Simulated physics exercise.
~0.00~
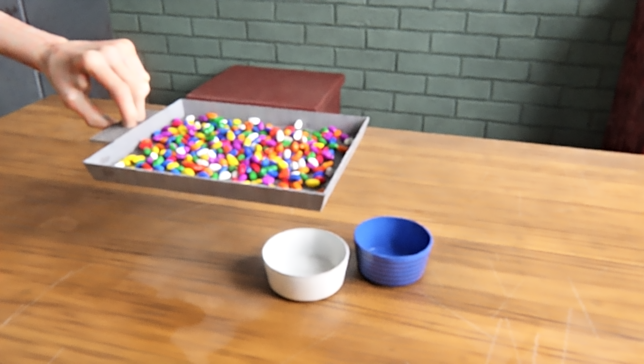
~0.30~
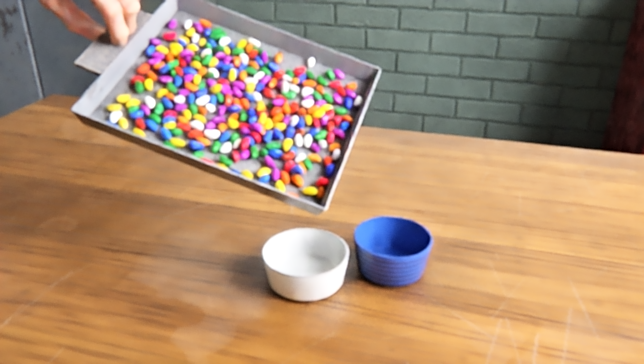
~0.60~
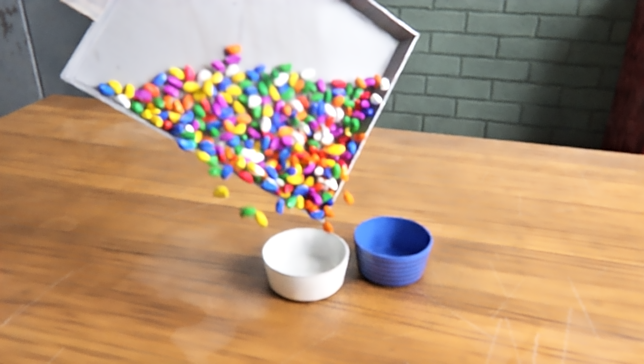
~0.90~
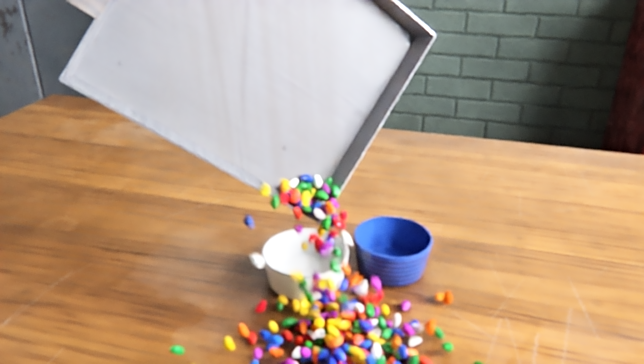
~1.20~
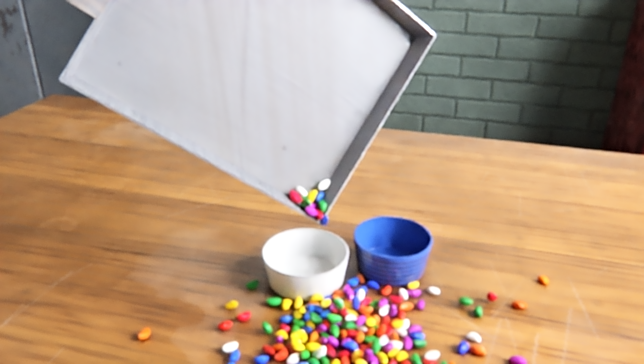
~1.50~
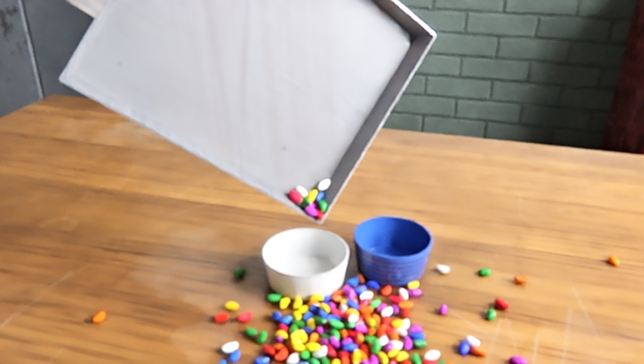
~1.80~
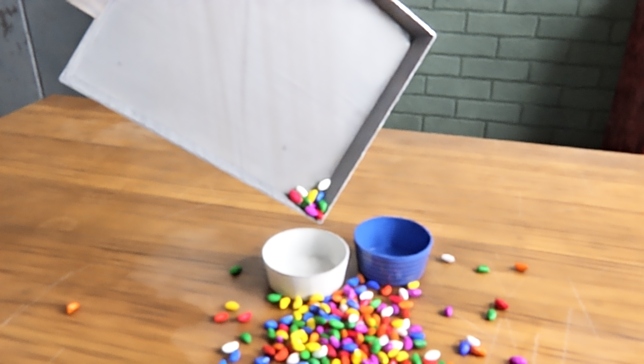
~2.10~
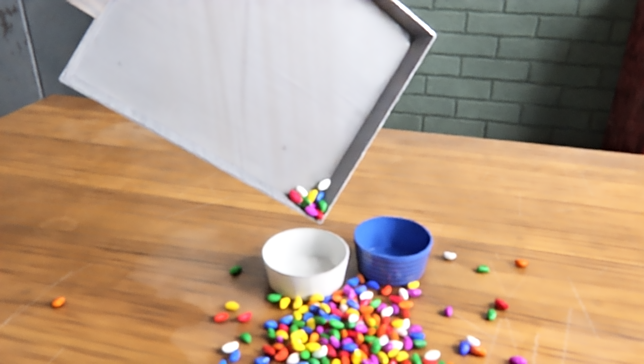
A tilting gray tray spills colorful jelly beans onto the wooden table, missing both dishes.
